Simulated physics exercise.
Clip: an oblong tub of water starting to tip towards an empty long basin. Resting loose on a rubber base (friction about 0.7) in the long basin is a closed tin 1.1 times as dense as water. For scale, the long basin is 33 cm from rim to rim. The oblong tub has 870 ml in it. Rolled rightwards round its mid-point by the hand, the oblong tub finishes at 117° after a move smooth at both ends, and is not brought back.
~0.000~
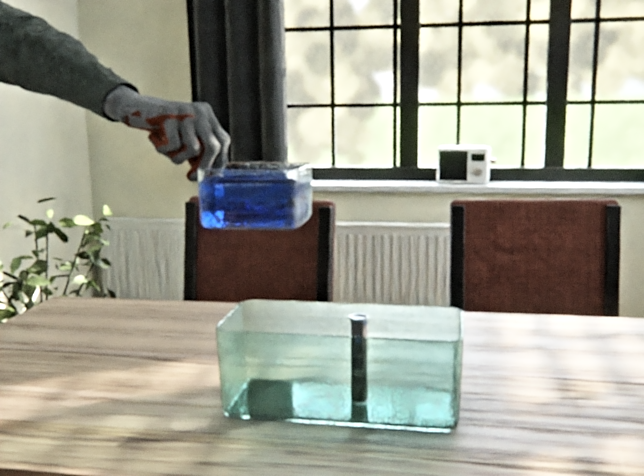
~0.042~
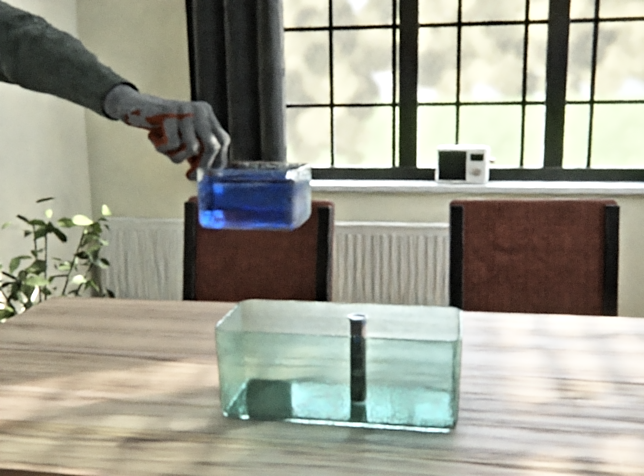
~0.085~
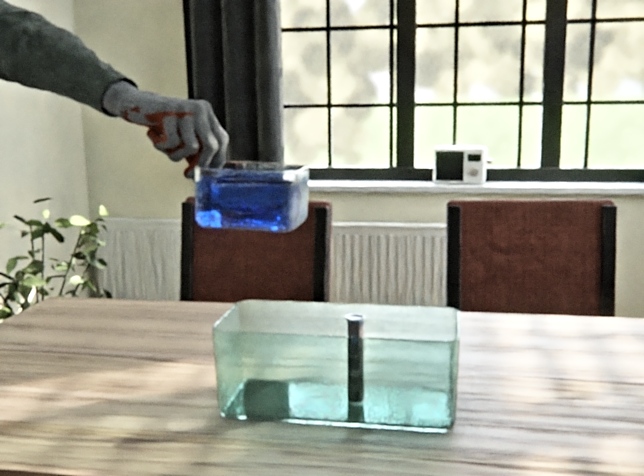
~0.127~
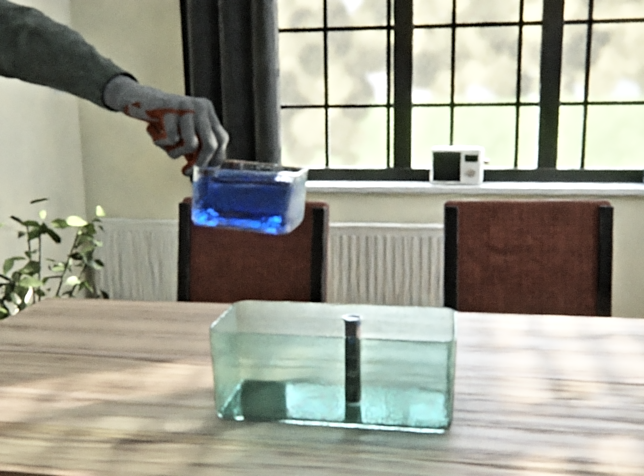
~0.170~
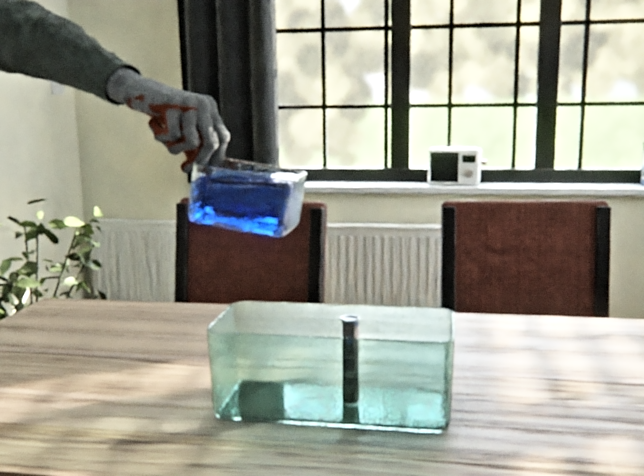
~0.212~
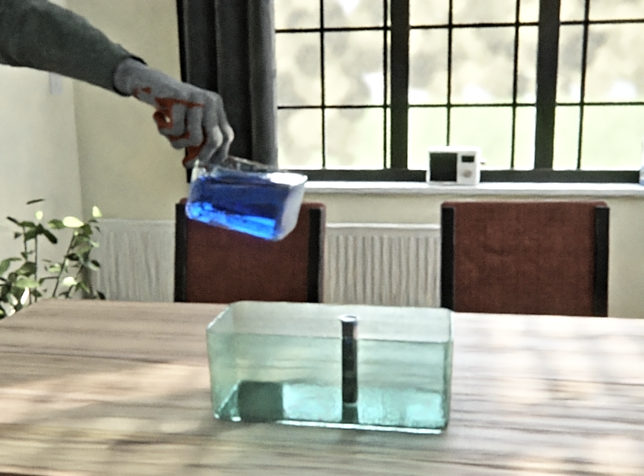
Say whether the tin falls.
It is not upset.
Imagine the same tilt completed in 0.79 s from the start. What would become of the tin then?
Then the tin does not tip.
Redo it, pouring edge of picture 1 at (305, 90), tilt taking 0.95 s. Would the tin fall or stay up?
After that, the tin stays vertical.
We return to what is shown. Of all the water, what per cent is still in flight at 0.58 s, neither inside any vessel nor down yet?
44 per cent.
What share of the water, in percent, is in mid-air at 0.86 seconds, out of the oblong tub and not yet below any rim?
8 per cent, roughly.
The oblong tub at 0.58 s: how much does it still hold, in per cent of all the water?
Some 42 per cent.
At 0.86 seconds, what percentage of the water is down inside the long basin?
I'd say roughly 84 in a hundred of it.
Then, 0.58 s in, the tilt is 79° and 42 per cent is still to pour; the tin stands where it began.
Then, 0.86 s in, the tilt is 114° and 5 per cent is still to pour; the tin stands where it began.
Then, 1.14 s in, the tilt is 117° and 0 per cent is still to pour; the tin stands where it began.
Then, 1.45 s in, the tilt is 117° and 0 per cent is still to pour; the tin stands where it began.
Finally, the tin stands where it began.
